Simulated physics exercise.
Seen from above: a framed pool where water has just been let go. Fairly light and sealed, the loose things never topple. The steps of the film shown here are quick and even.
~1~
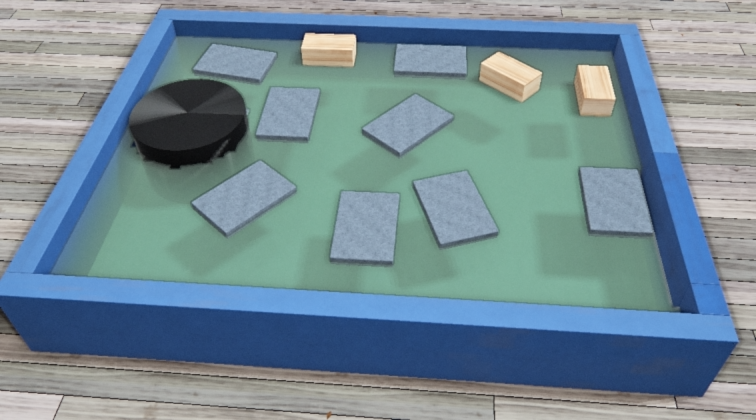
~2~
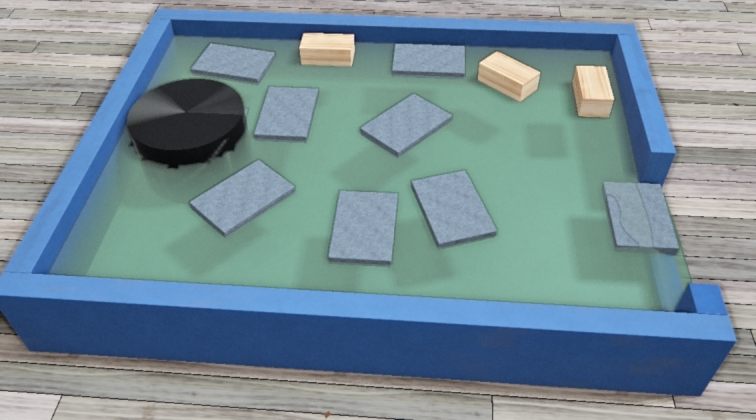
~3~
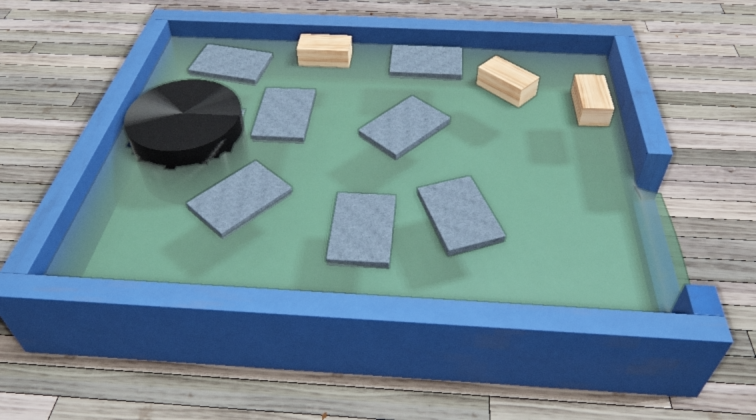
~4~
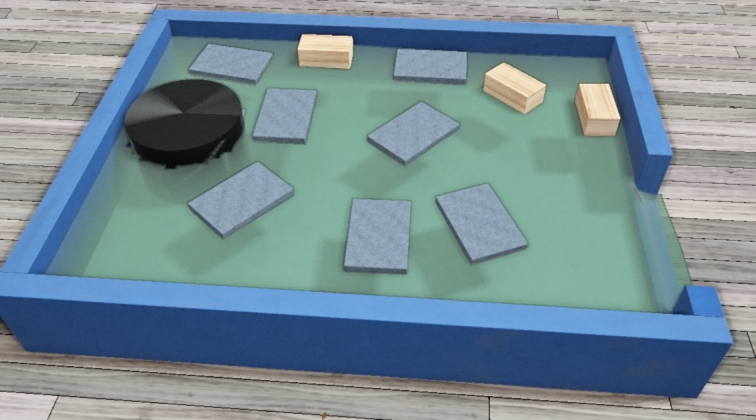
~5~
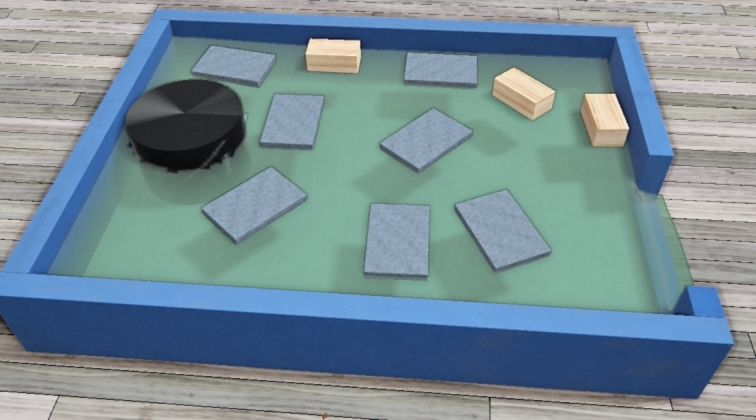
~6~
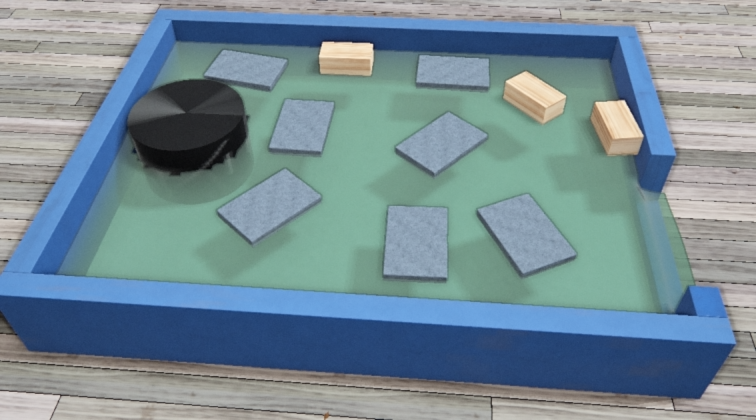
In a blue-framed pool of greenish water, gray slabs and wooden blocks float near a large black disc. A gap opens in the right wall, and the slab beside it slips out of view. The remaining slabs and blocks then drift gently rightward, while the disc barely moves.
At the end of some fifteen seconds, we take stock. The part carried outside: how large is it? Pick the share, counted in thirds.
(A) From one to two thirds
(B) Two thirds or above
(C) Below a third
Answer: A.
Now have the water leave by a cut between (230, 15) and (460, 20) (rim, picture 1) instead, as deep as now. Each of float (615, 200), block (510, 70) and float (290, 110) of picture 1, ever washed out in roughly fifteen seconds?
In turn: Inside, yes, yes.
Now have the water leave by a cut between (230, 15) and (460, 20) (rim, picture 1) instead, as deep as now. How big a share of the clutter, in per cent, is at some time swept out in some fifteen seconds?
90 %.
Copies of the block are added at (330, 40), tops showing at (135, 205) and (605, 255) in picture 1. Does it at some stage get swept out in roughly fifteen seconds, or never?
Taking them in turn: Held back, then flushed away.
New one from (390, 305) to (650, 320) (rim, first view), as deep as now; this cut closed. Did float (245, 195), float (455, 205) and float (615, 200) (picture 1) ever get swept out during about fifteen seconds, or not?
Answer, one by one: Lost, lost, lost.
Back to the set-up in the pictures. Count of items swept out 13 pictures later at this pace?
I reckon 3.
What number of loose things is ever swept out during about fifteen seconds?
The figure is 6.
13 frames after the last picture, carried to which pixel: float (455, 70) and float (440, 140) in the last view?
I'd say close to (508, 98) and close to (565, 202).
A moment on, 1 of 11 are out; 10 afloat.
Next, 3 of 11 are out; 8 afloat.
Later, 6 of 11 are out; 5 afloat.
In the end, 6 of 11 are out; 5 afloat.
